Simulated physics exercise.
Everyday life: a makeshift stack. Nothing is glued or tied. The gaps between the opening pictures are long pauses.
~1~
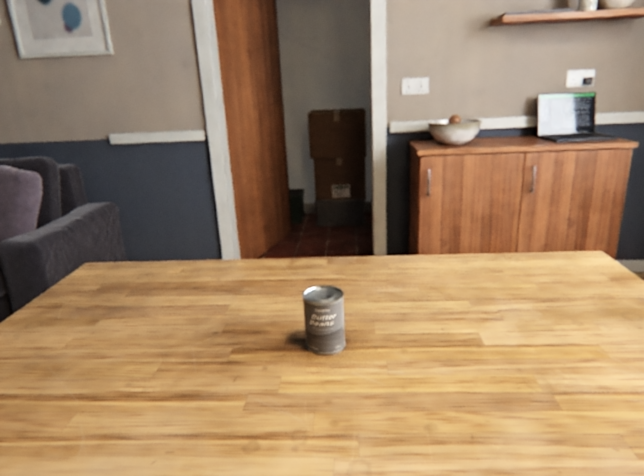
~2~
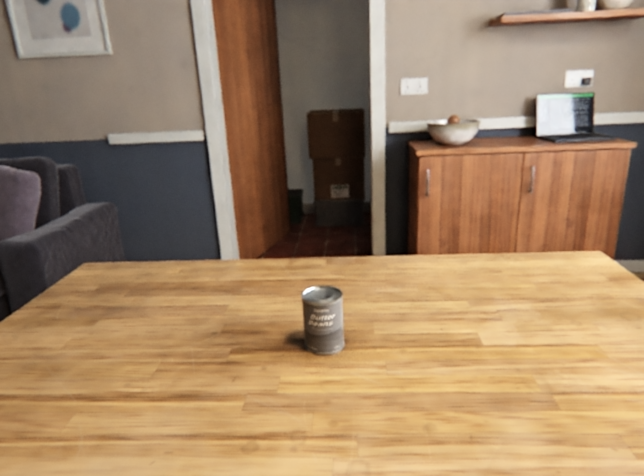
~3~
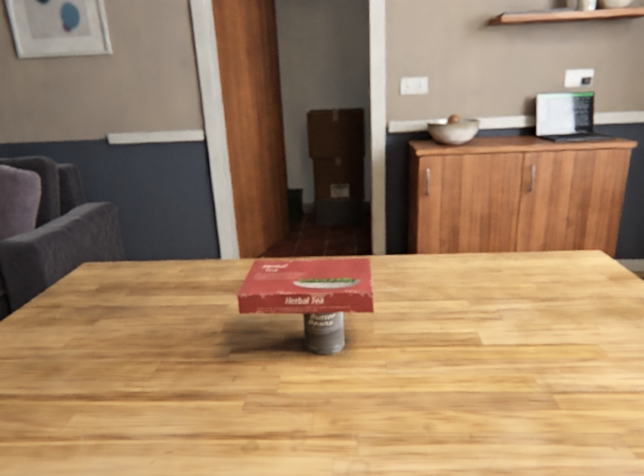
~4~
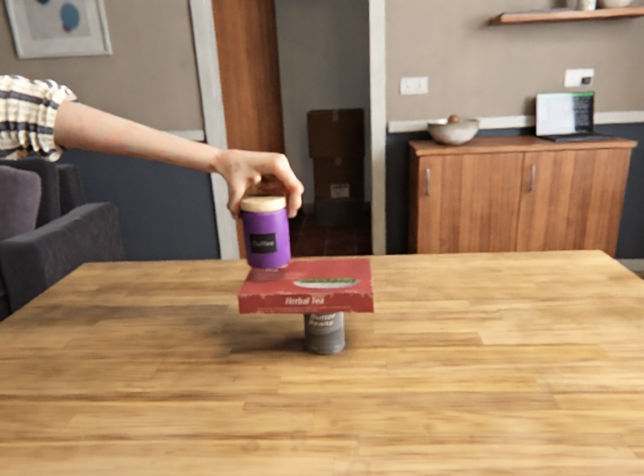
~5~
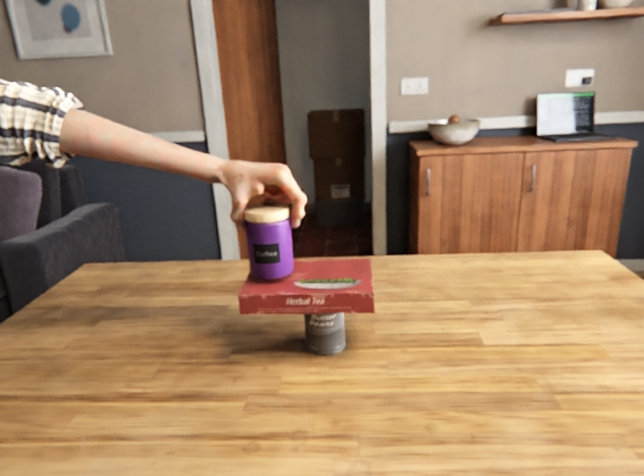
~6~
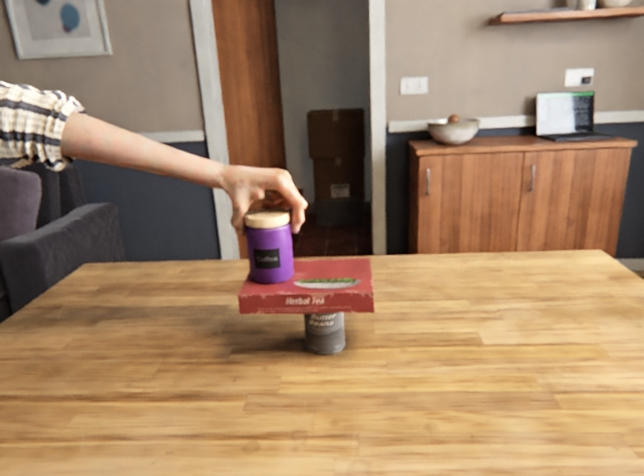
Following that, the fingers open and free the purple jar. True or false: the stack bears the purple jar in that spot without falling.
False.
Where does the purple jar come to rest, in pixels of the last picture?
I'd point to roughly (212, 328).
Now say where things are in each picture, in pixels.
In the first frame, the last thing is not in view yet.
In the second frame, the last thing is not in view yet.
In the third frame, the last thing is not in view yet; red packet (309, 284).
In the fourth frame, on its way; purple jar (266, 230); red packet (309, 284).
In the fifth frame, on its way; purple jar (270, 240); red packet (310, 285).
In the sixth frame, set down, still held; purple jar (270, 245); red packet (309, 284).
Then, 0.40 s past the last view, purple jar now fallen; red packet rocked 28° from its first pose.
Then, 0.60 s past the last view, red packet on its side.
Then, 0.70 s past the last view, purple jar resting near (213, 328).
Then, 1.20 s past the last view, red packet now fallen.
Finally, fallen, purple jar and red packet; grey tin still in place. Final places as the last picture's camera would see them, purple jar near (211, 328). The stack comes apart.
